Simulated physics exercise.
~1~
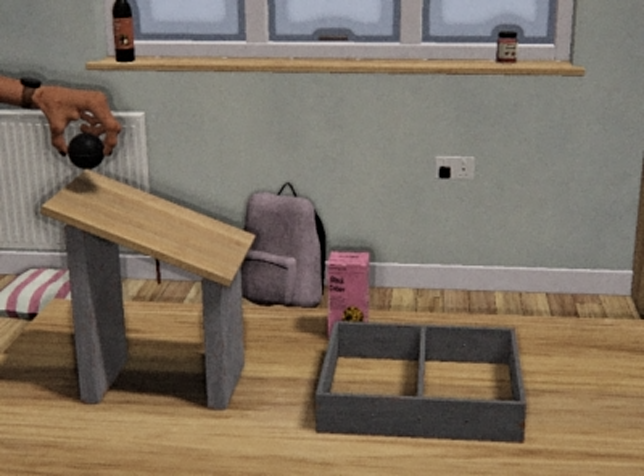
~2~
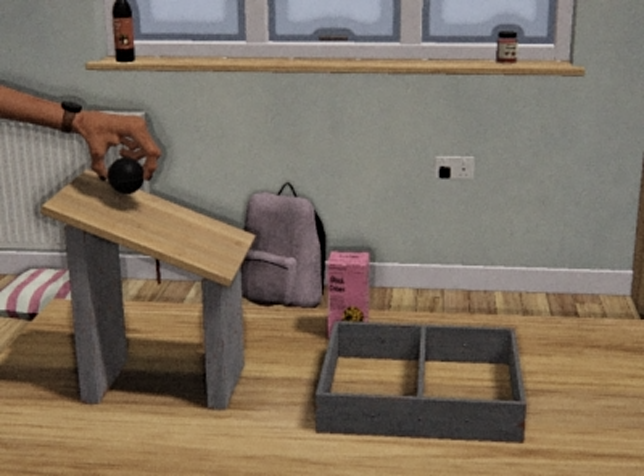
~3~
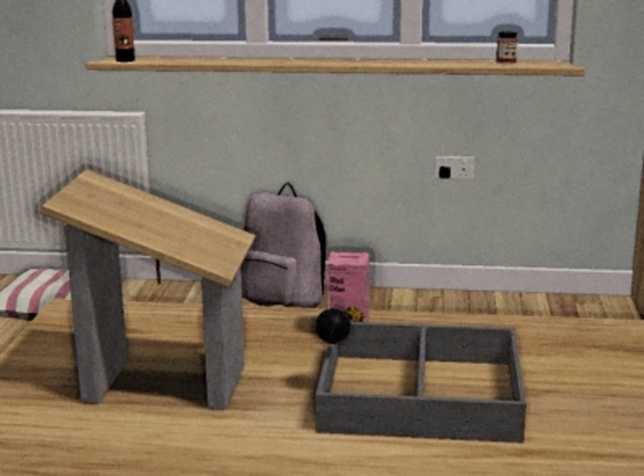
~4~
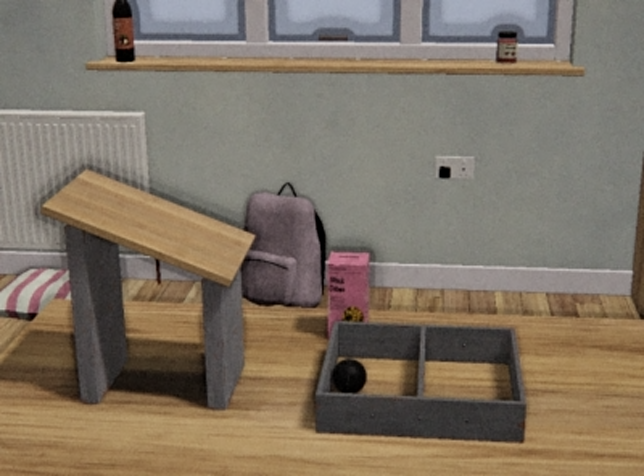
A black ball ended up in the nearer bay of a grey two-bay tray, after a hand held it above a sloping wooden board, moved it down and right, and let go; the pink carton behind the tray stayed put.
